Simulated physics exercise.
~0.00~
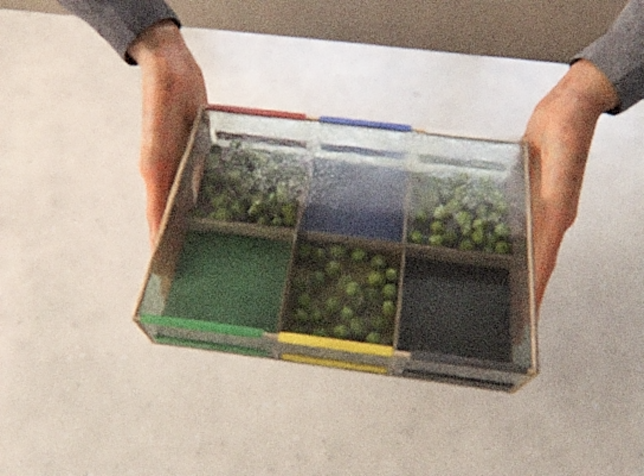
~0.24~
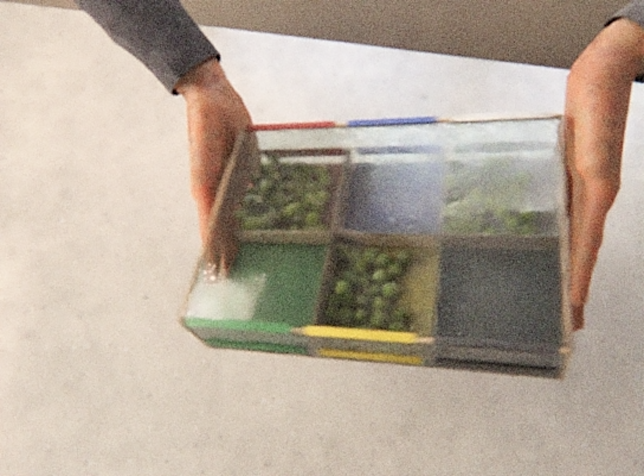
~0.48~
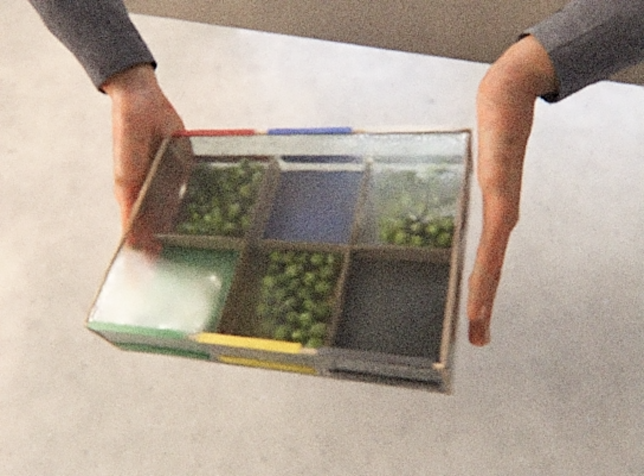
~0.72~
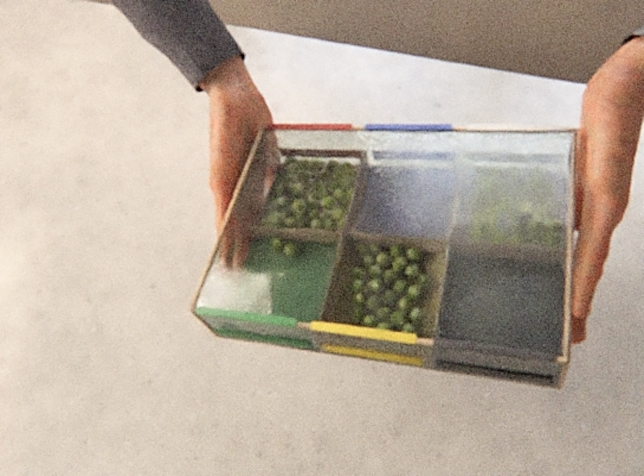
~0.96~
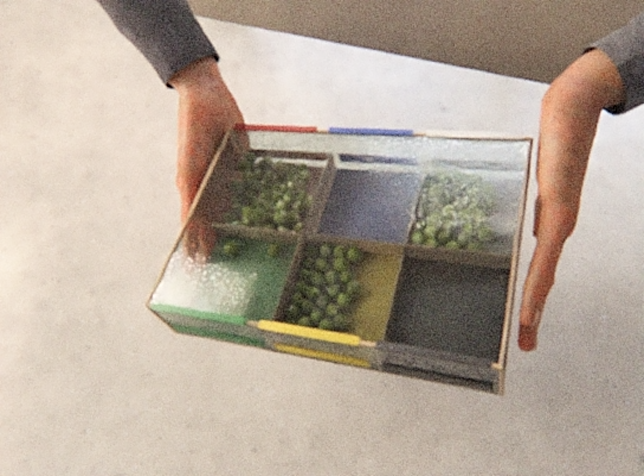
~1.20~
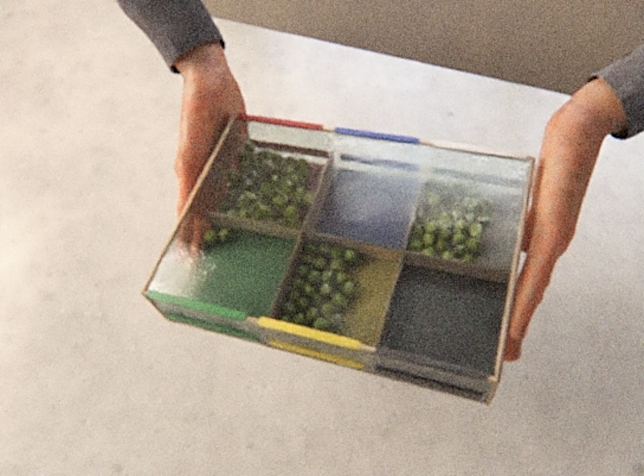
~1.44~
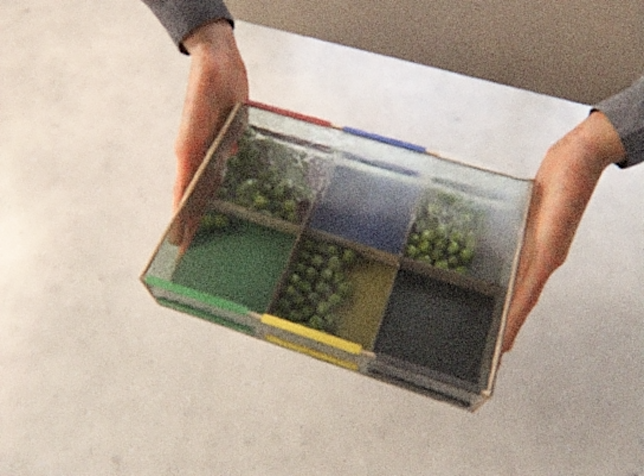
The clip shows two hands holding a clear-lidded box of six coloured compartments with small green olives in it, shaking it from side to side, tilting it and then levelling it, ending with most olives resting in the red, white and yellow compartments.
